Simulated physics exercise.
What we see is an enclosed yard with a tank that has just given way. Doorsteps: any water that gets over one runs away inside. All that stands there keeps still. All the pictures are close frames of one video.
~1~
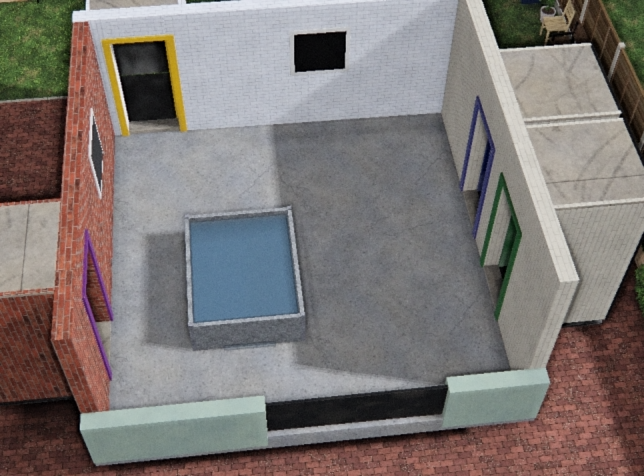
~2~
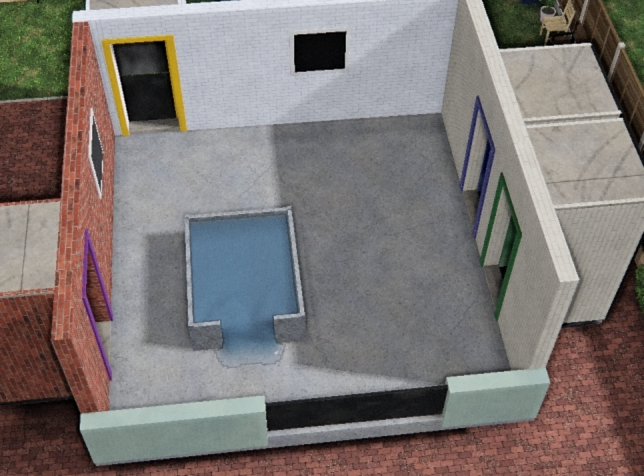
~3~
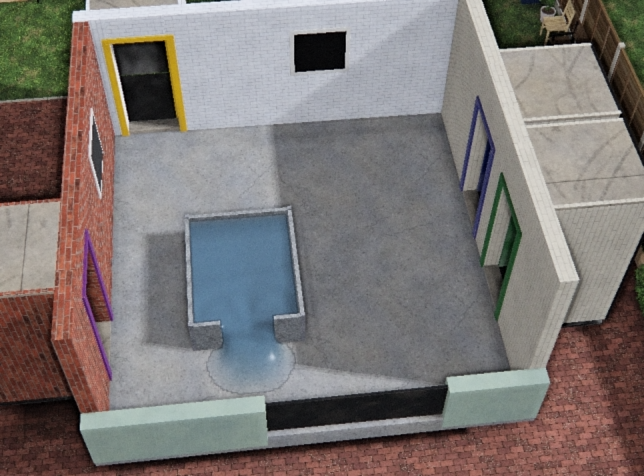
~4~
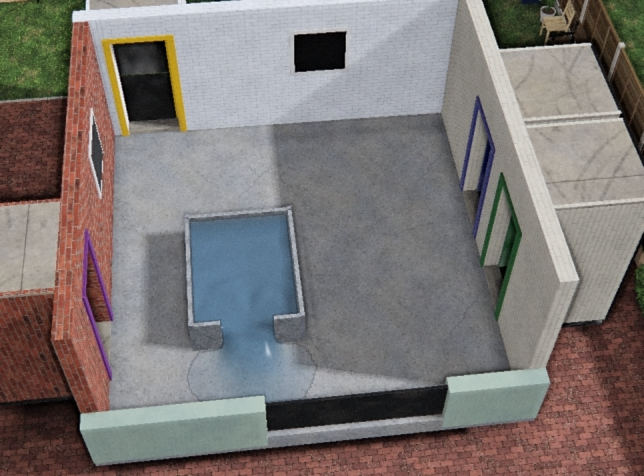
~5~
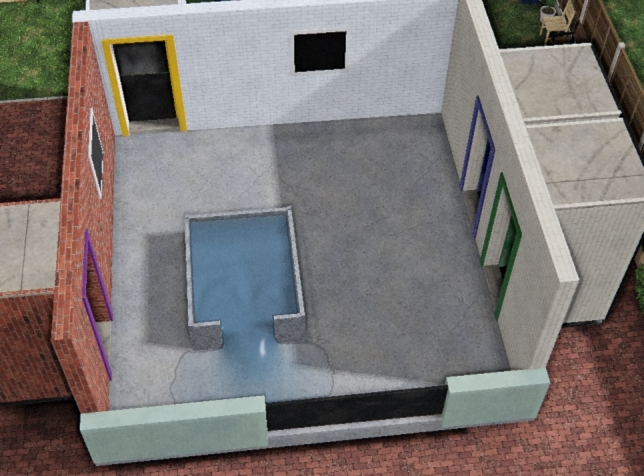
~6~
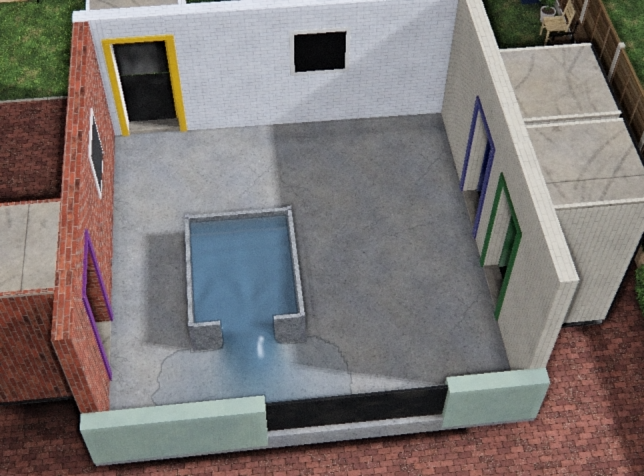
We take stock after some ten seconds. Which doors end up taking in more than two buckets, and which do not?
As I see it, yellow door: Two buckets at most, purple door: Above two buckets, green door: Above two buckets, blue door: Two buckets at most.
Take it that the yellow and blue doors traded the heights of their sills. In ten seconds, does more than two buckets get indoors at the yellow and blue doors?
Result - yellow ends up above, blue ends up below.
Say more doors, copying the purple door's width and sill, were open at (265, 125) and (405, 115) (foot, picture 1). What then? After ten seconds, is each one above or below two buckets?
Result, in order - first ends up lower; second ends up higher.
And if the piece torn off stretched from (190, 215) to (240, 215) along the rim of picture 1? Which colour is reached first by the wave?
Answer - the yellow-painted one.
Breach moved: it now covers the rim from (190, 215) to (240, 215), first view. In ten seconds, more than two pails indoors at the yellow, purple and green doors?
The yellow door tops the limit, the purple door stays within the limit, and the green door stays within the limit.
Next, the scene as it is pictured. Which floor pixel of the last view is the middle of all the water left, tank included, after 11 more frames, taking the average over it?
My reading is close to (253, 331).
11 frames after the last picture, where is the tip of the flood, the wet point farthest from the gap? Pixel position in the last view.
Look around (513, 397).
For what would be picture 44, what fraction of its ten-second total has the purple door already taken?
About 80 per cent.
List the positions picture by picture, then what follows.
In the first picture, the water tank at (243, 267) is whole and still.
In the second picture, the front is at (275, 357), out from the gap at (248, 334).
In the third picture, the front is at (278, 382), out from the gap at (248, 336).
In the fourth picture, the front is at a hidden place, out from the gap at (248, 335).
In the fifth picture, water pours out at (248, 336) and has run to a hidden place.
In the sixth picture, water pours out at (248, 335) and has run to a hidden place.
A moment on, water covers 15 % of the floor; the yellow door not reached, the purple door not reached, the green door not reached, the blue door not reached.
Next, water covers 25 % of the floor; the yellow door not reached, the purple door wet at the sill, nothing in, the green door not reached, the blue door not reached.
Then, water covers 45 % of the floor; the yellow door not reached, the purple door under two buckets in, the green door under two buckets in, the blue door wet at the sill, nothing in.
Later, water covers 75 % of the floor; the yellow door under two buckets in, the purple door over two buckets in, the green door over two buckets in, the blue door wet at the sill, nothing in.
In the end, water covers 95 % of the floor; the yellow door under two buckets in, the purple door over two buckets in, the green door over two buckets in, the blue door under two buckets in.
